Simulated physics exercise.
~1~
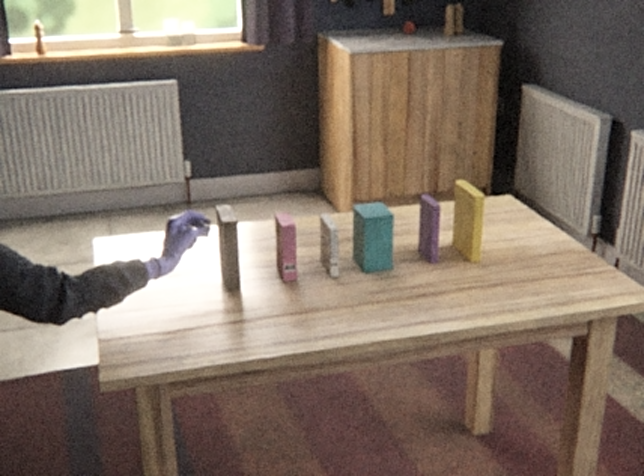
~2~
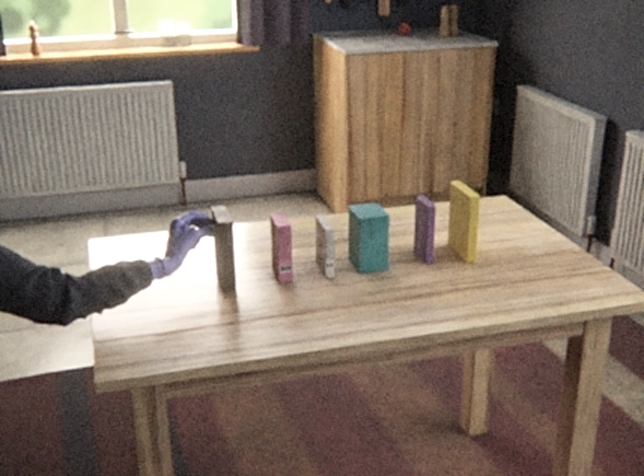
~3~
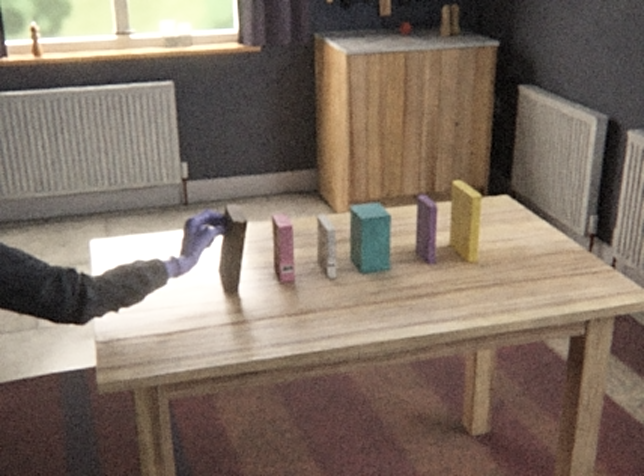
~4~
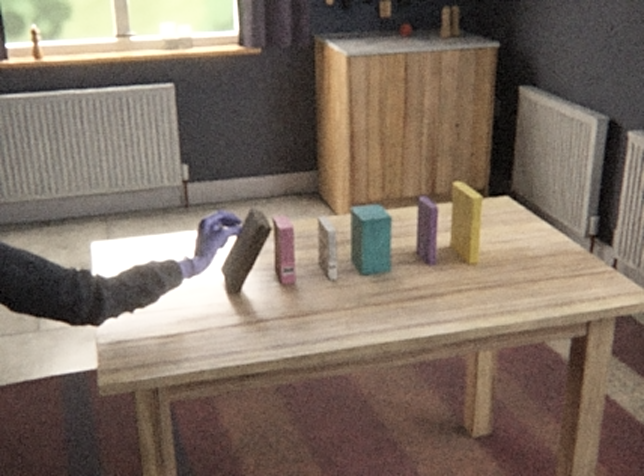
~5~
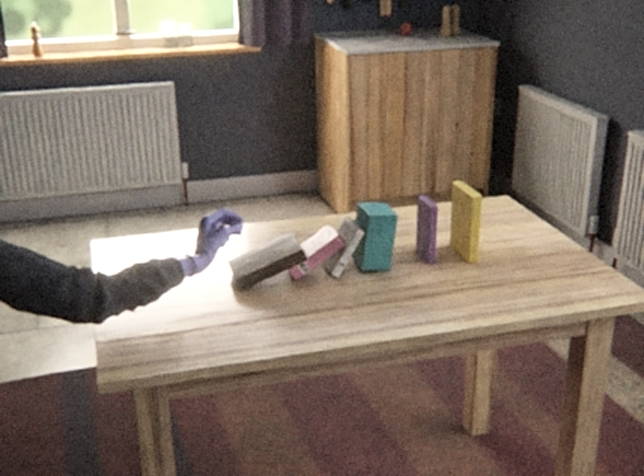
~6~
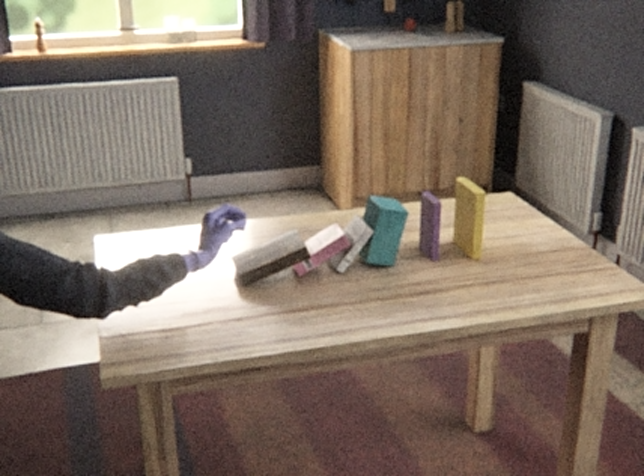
A purple-gloved hand in a dark sleeve reaches from the left toward a dark, blackish block, first in a row of upright pieces on a pale wooden table. Seen from slightly above in a room with radiators and a wooden cabinet, pink, whitish, turquoise, purple and yellow pieces follow to the right. The fingers tip the dark block rightward, and it falls against the pink packet. The pink packet topples into the white one, which leans on the turquoise block. Finally the turquoise block tilts slightly, while the purple and yellow pieces stay standing.
